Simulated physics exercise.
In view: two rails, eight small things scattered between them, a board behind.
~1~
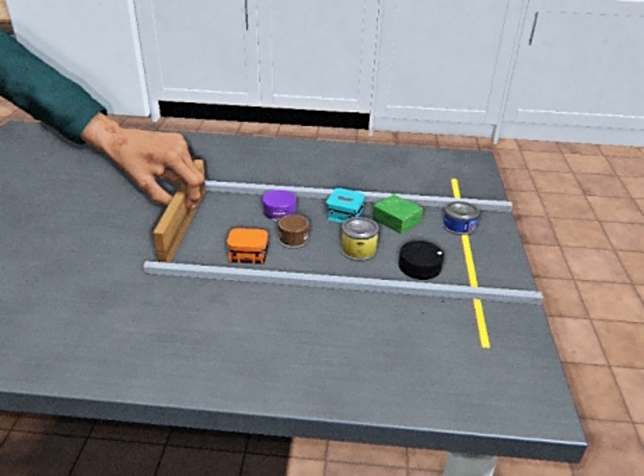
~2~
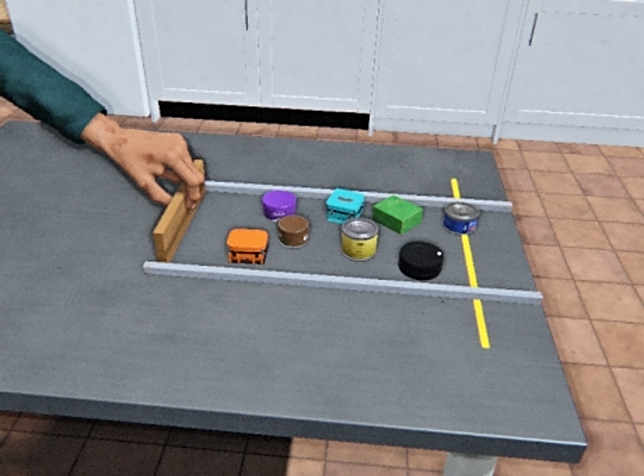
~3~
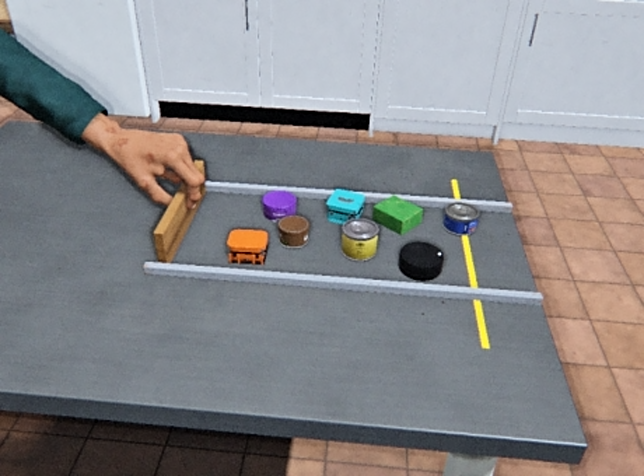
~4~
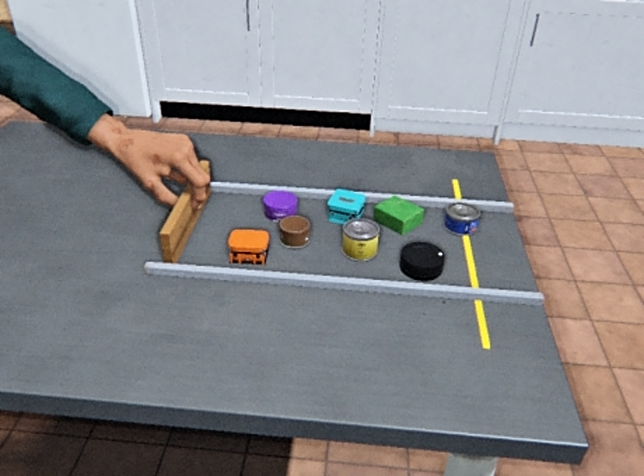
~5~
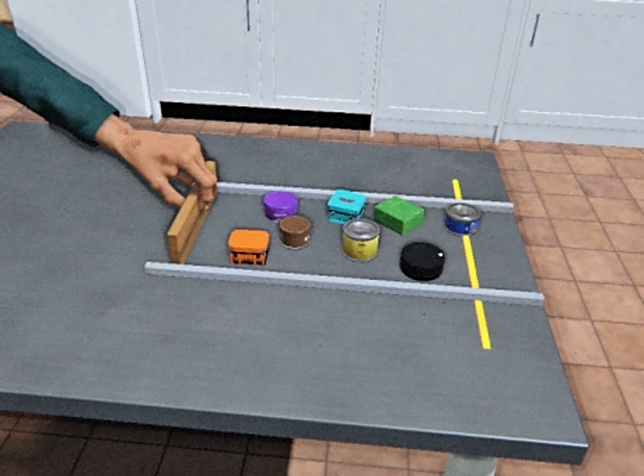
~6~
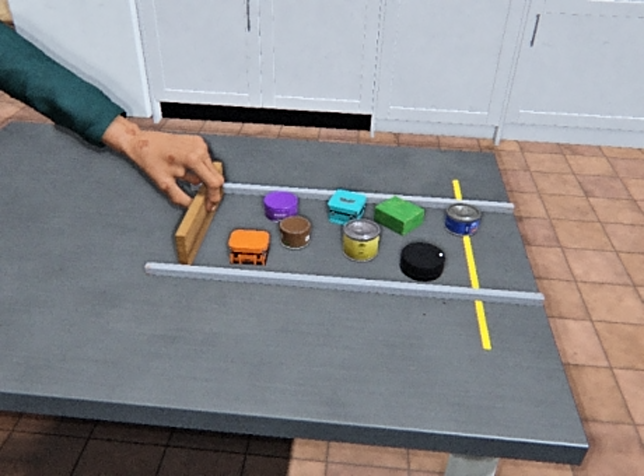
A hand slides a wooden board slightly right between two rails toward eight still, scattered items.
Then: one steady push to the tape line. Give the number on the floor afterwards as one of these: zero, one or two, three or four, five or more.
I predict that one of them or two will leave the table.
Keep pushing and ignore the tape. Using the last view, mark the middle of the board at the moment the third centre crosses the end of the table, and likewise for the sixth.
At (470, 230) for the third, at (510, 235) for the sixth.
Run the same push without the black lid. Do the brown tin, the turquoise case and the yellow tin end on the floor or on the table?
Brown tin: Still up; turquoise case: Still up; yellow tin: Still up.
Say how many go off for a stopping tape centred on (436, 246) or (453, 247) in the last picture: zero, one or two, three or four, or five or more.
The falls would be one to two; one to two.
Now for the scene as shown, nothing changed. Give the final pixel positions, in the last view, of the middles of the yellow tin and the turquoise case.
The first ends close to (520, 246), the second close to (516, 227).
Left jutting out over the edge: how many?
The total would be 3.
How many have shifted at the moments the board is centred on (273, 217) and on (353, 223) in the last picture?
First 2 and then 8.
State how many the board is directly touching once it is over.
Looks like 3 of them, all told.
Soon after, none off yet; blue pot at rest near (462, 220); black lid at rest near (422, 261); green block at rest near (399, 215).
Then, none off yet; blue pot moved a little near (481, 222); black lid moving near (430, 265); green block moved about its own width near (444, 217).
Further on, one off so far; blue pot tipped well over near (543, 259); black lid moved about its own width near (492, 271); green block moved well along near (508, 219).
At rest, the number that fall off is one or two; fallen, green block and blue pot.
